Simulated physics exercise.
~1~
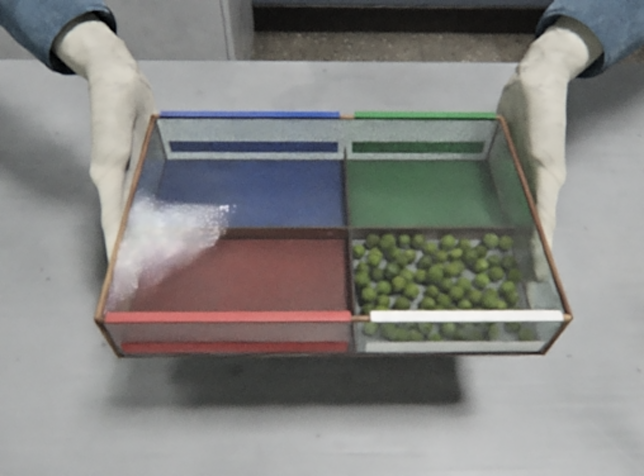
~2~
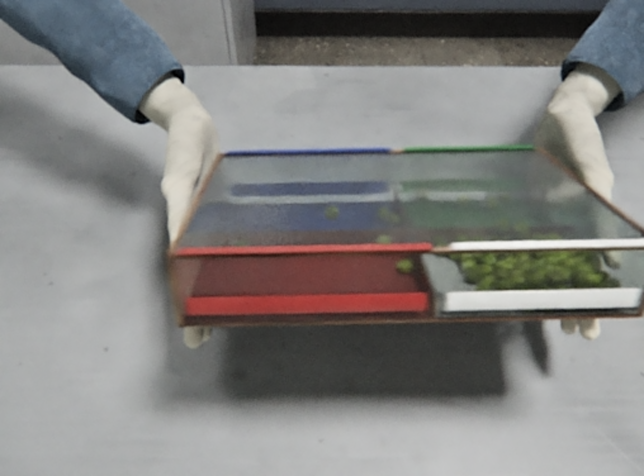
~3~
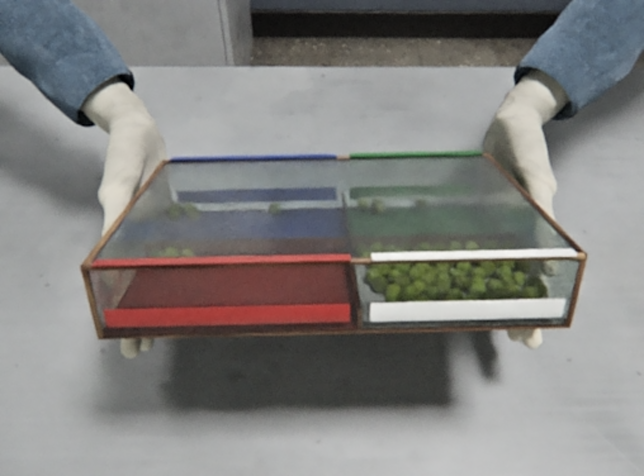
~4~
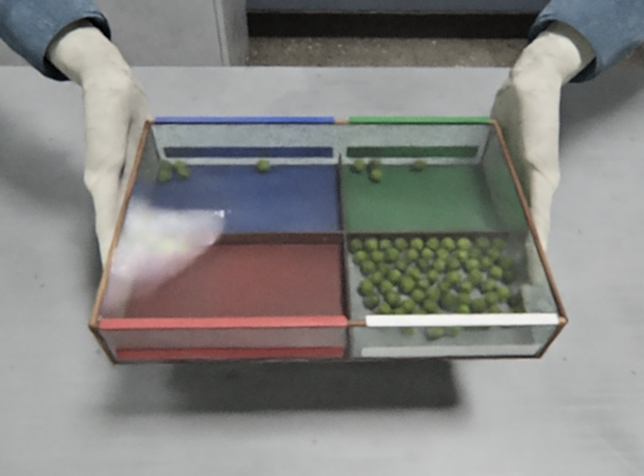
A clear-lidded box of green olives is tilted and shaken, leaving most in the white compartment.
